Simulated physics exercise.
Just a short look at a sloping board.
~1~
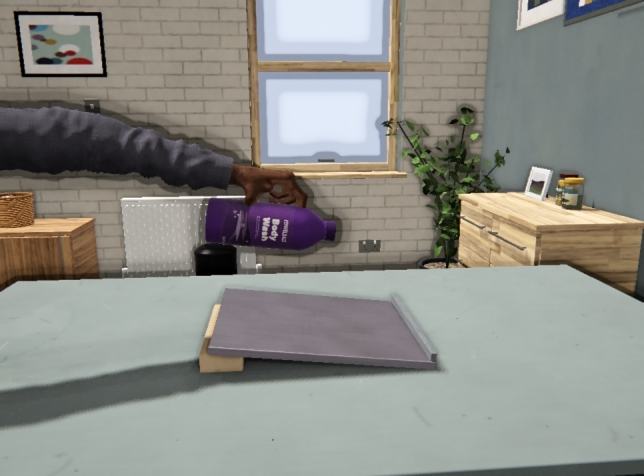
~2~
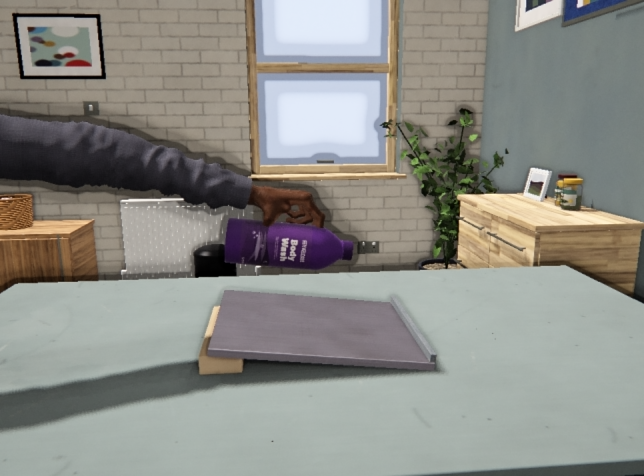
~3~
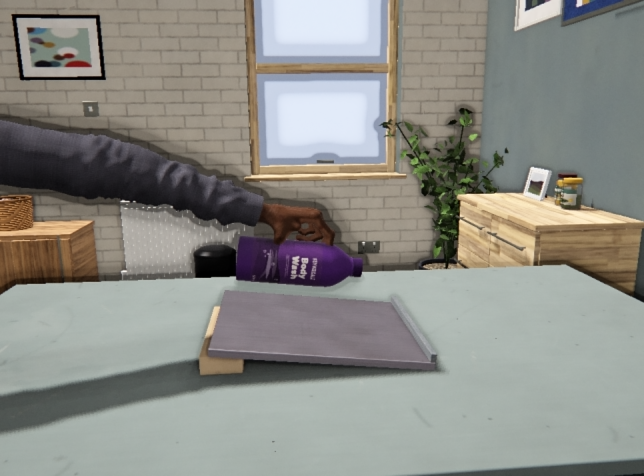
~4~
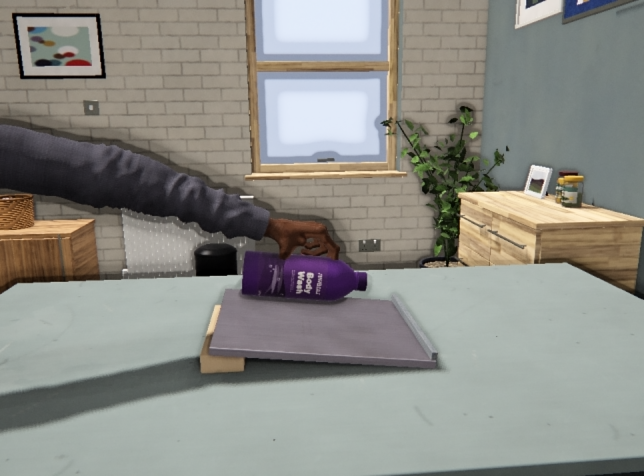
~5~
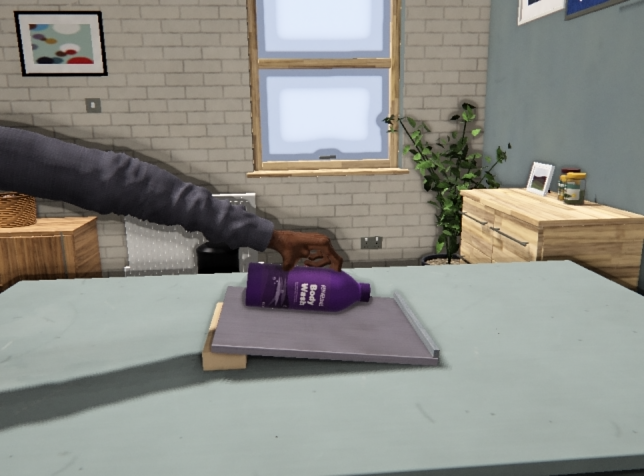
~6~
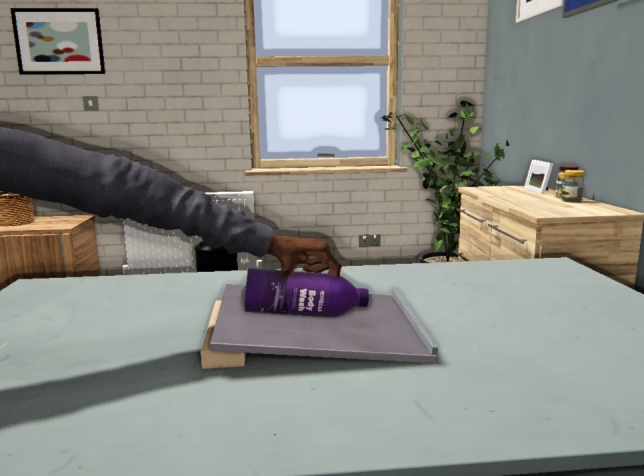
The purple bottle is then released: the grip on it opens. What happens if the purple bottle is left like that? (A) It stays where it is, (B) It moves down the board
Answer: A.
Then, 0.30 s later than the last frame, all is still.
Then, 0.70 s later than the last frame, purple bottle resting near (307, 294).
When it is over, it is as before. End places, in pixels of the last picture, purple bottle near (307, 294). The purple bottle stays where it is put.
